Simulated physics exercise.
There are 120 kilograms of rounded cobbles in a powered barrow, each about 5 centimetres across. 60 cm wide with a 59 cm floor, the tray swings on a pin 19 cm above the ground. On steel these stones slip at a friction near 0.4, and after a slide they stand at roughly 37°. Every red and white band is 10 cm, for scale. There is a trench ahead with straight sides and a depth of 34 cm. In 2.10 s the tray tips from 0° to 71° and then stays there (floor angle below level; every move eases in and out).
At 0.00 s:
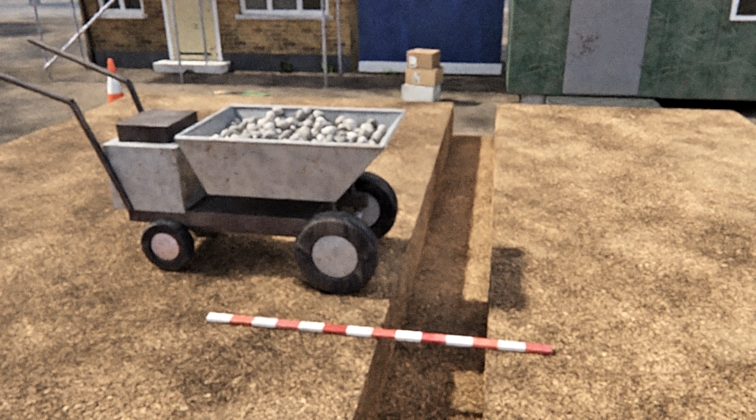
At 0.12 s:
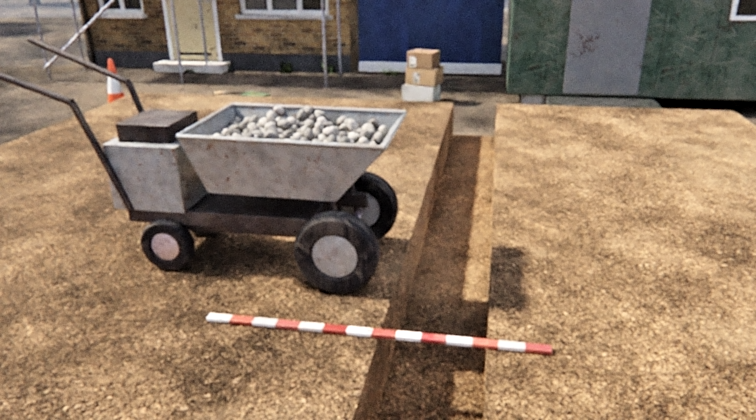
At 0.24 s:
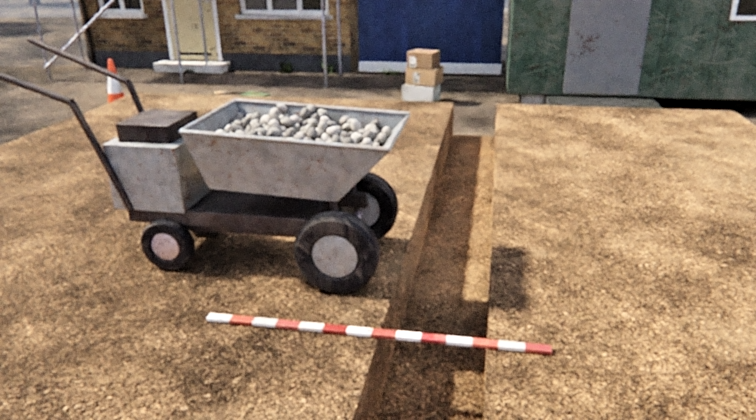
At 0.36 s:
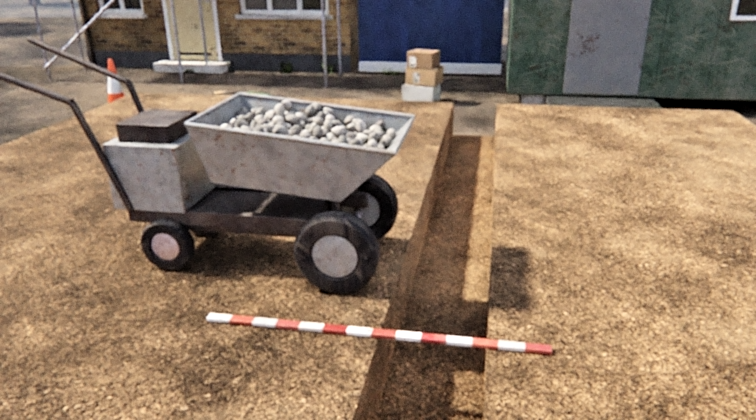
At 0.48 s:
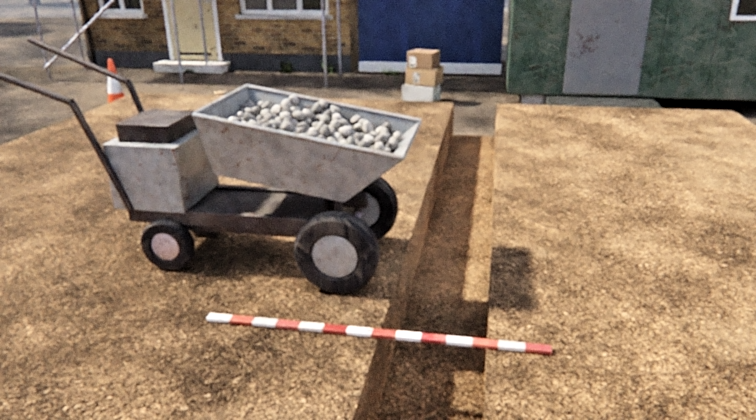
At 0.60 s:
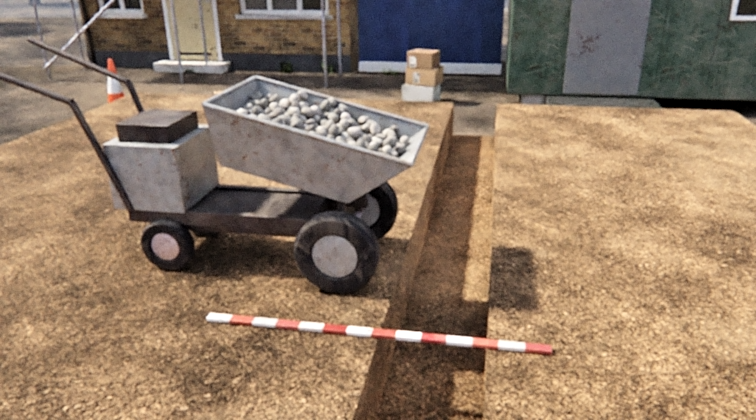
A grey metal cart's tray of pale stones slowly tilting down to the right beside a straight trench and red-and-white pole.
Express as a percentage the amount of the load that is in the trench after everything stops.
The amount is close to 52 per cent of the load.
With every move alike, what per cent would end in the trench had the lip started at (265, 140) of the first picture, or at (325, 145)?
Around 70 and then 100 percent.
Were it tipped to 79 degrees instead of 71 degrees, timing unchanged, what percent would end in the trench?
About 55%.
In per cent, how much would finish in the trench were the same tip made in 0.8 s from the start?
Roughly 35% would finish there.
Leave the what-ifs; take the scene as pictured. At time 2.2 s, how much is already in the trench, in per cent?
Around 25 per cent of it, at that instant.
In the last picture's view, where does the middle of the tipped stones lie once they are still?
Resting centre: About (483, 309).
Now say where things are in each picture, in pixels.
The first picture shows lip at (384, 147), floor tilted 0°, highest stones at (310, 119).
The second picture shows lip at (385, 148), floor tilted 1°, highest stones at (304, 117); the stones move at 0.1 m/s on average.
In the third picture, the tray is at 3°, its lip at (389, 150); the top of the load is at (297, 117); the stones move at 0.2 m/s on average.
The fourth picture shows lip at (395, 153), floor tilted 6°, highest stones at (293, 113); the stones move at 0.2 m/s on average.
In the fifth picture, the tray is at 9°, its lip at (403, 158); the top of the load is at (278, 108); the stones move at 0.3 m/s on average.
The sixth picture shows lip at (412, 165), floor tilted 14°, highest stones at (270, 101); the stones move at 0.4 m/s on average.
After 1.6 s the floor is at 60°; 97 % in the tray, 2 % in the trench; the foremost stones are at (491, 238).
After 2.2 s the floor is at 71°; 33 % in the tray, 23 % in the trench, 44 % past the trench; the foremost stones are at (641, 285).
After 2.5 s the floor is at 71°; 13 % in the tray, 36 % in the trench, 51 % past the trench; the foremost stones are at (692, 295).
After 4.5 s the floor is at 71°; 0 % in the tray, 52 % in the trench, 48 % past the trench; the foremost stones are at (703, 302).
